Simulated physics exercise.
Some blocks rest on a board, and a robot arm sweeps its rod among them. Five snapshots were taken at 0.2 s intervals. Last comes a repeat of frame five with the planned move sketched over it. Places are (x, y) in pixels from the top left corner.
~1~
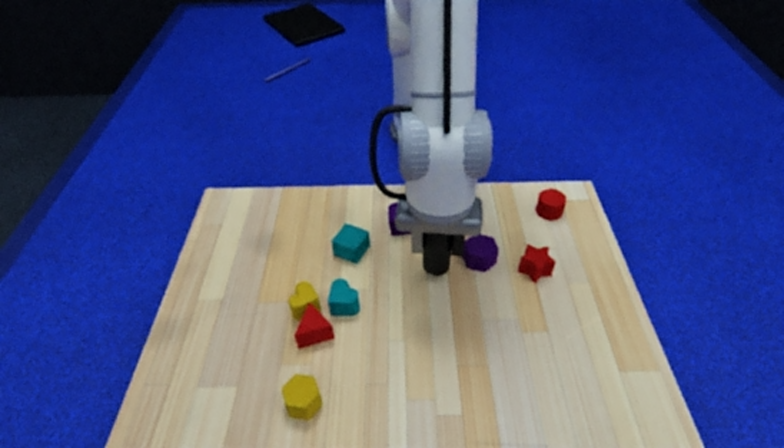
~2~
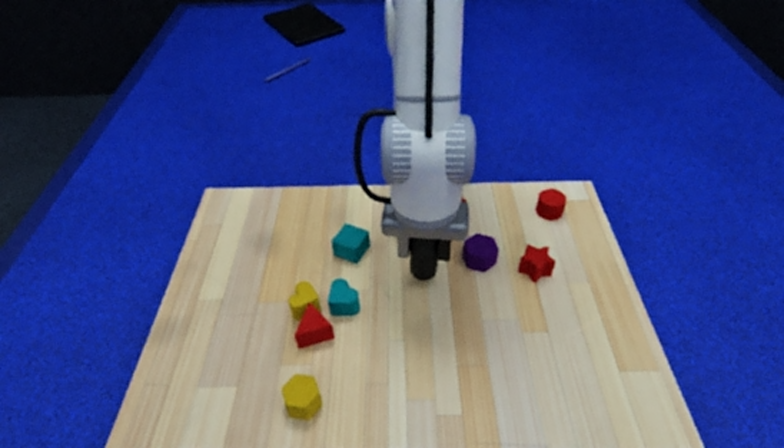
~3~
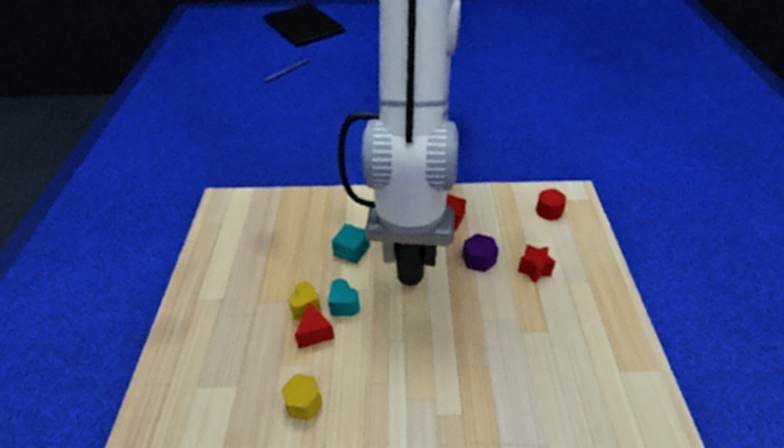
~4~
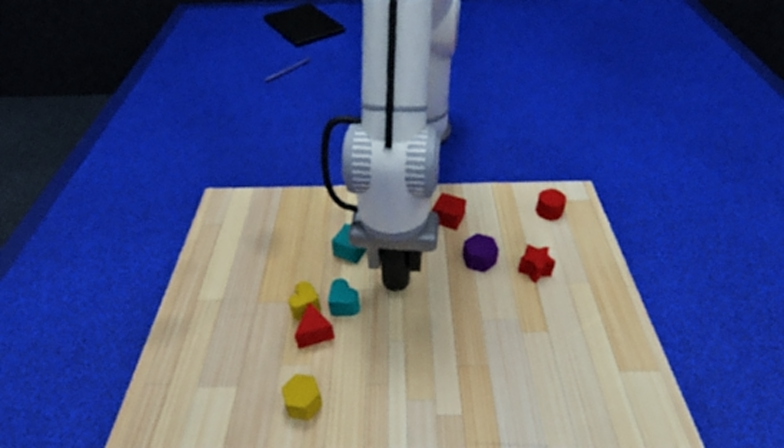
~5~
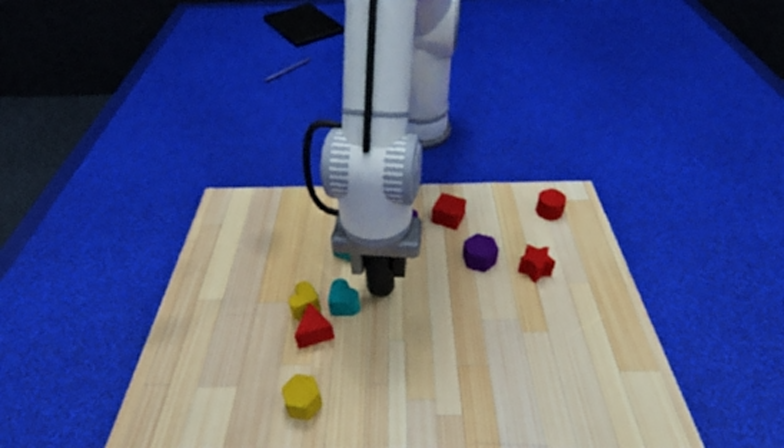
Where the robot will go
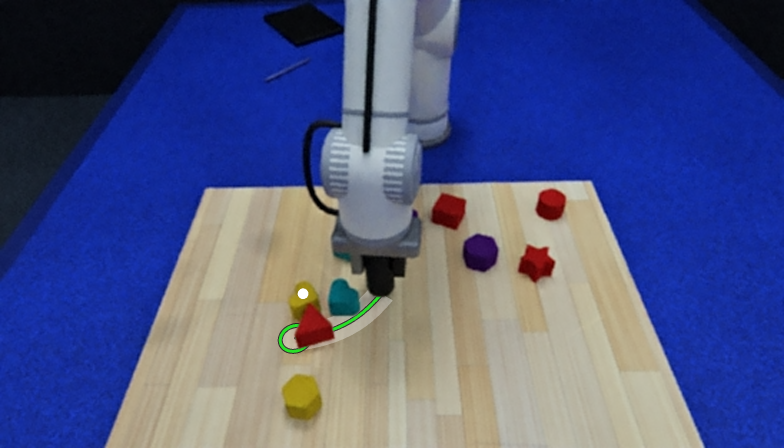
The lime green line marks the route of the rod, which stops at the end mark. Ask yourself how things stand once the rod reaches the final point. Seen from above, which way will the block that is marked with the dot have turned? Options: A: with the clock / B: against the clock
B
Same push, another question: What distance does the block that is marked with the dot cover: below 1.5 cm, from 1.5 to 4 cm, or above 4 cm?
It will move between 1.5 and 4 cm.
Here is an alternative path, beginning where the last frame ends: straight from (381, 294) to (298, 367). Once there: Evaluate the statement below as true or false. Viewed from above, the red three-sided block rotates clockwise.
Answer: True.
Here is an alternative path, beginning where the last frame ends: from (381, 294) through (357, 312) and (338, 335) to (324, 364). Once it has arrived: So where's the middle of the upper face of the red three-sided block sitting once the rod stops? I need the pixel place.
It will likely be found at (294, 332).
Path on the board, from (381, 294) over (359, 315) and (330, 331) to (295, 338); the dot is on the yellow heart-shaped block.
The first path, step by step. One third of the way, rod at (358, 308); yellow heart-shaped block at (298, 292); turquoise heart-shaped block at (331, 296), turned 40° clockwise.
Two thirds of the way, rod at (327, 324); yellow heart-shaped block at (293, 289), turned 30° anticlockwise; red three-sided block at (298, 325); turquoise heart-shaped block at (316, 298), turned 100° clockwise.
At the end, rod at (293, 331); yellow heart-shaped block at (292, 288), turned 30° anticlockwise; red three-sided block at (263, 328), turned 30° clockwise; turquoise heart-shaped block at (311, 299), turned 125° clockwise; turquoise square block in place.
